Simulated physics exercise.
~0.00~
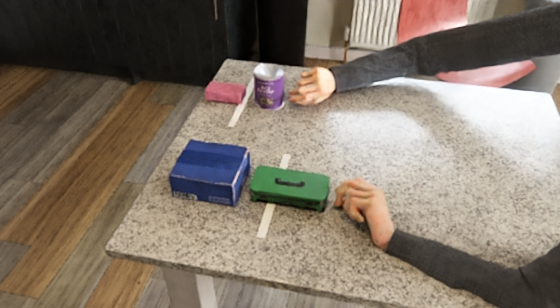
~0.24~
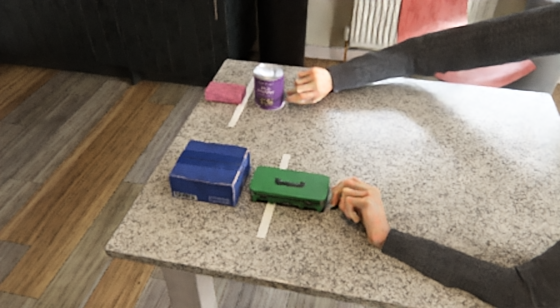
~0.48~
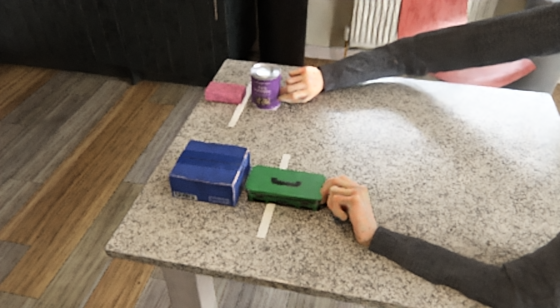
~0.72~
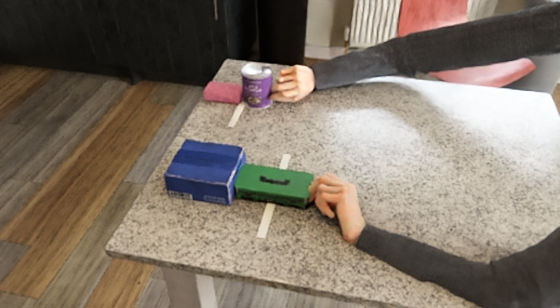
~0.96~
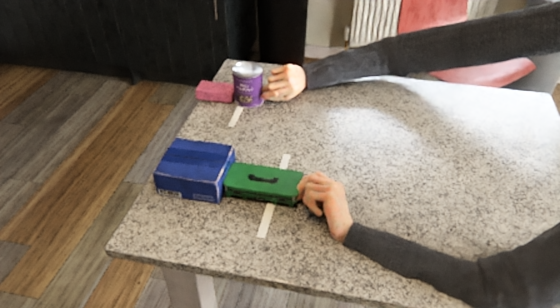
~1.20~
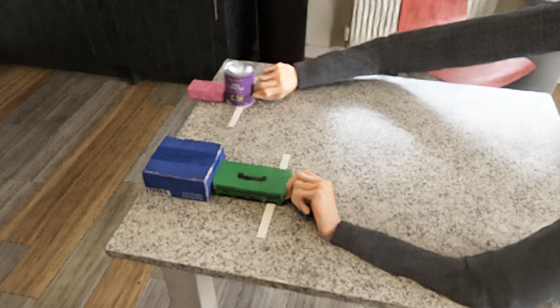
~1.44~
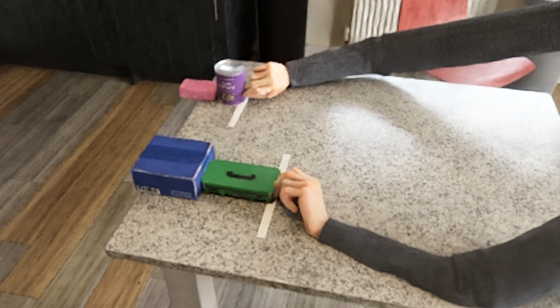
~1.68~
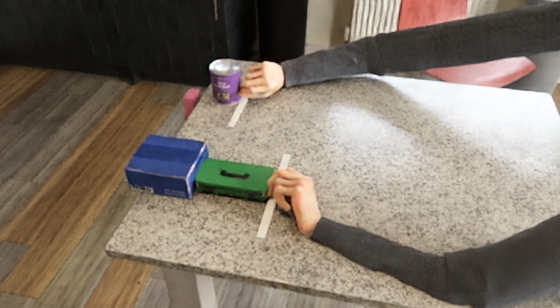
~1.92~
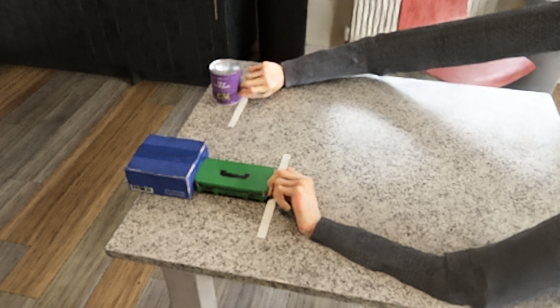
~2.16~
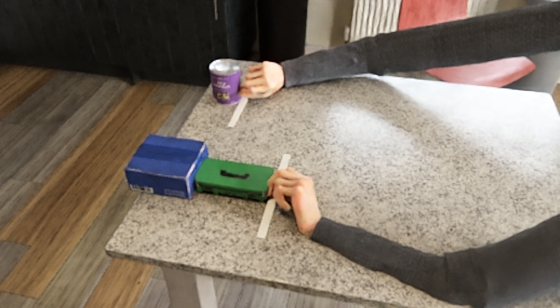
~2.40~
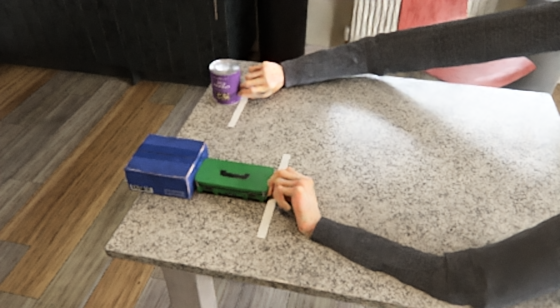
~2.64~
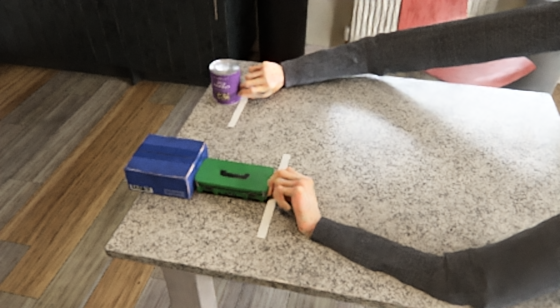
Two hands slid a green case and a purple pot leftward across a speckled table, pushing a blue box and a pink sponge ahead of them, until the sponge tipped over the edge and dropped from sight while the box stayed on the table.
